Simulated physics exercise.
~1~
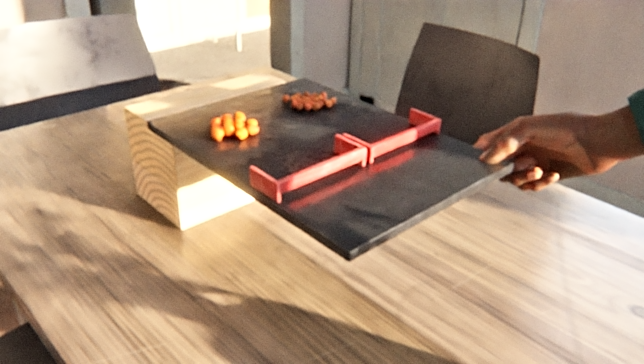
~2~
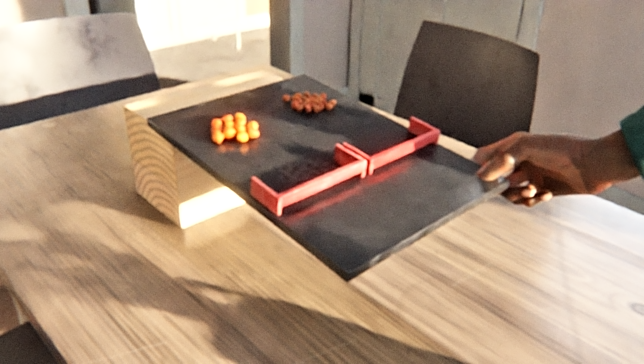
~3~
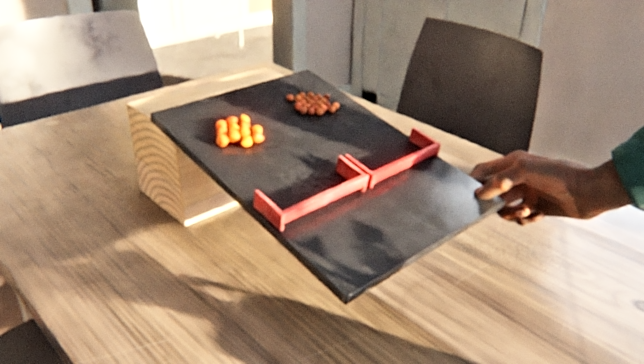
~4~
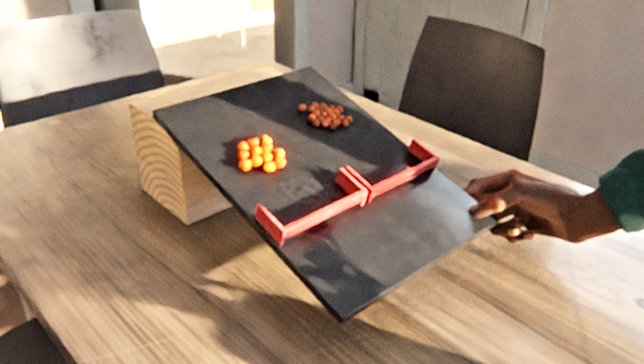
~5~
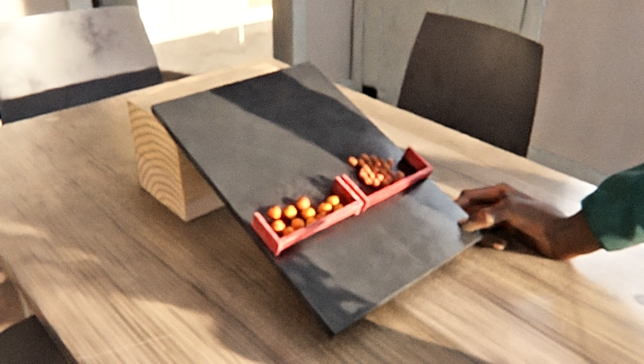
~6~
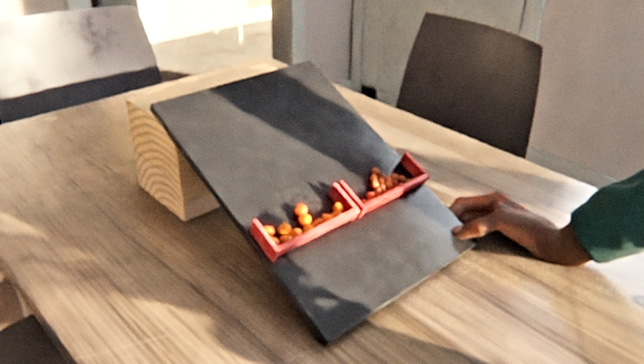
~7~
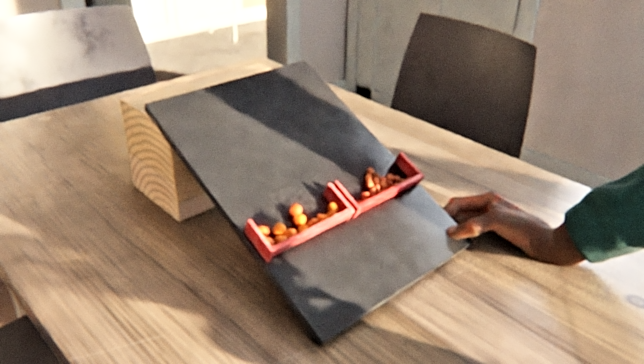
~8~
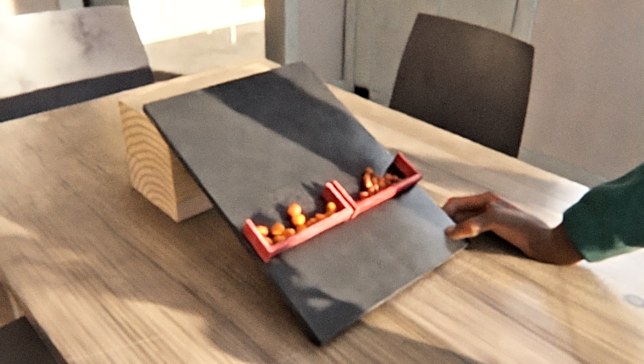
A dark board propped on a wooden block tilted more steeply as a hand lowered its free end to the table, and two heaps of small orange and brown pieces slid down against the red bars and stayed gathered there.
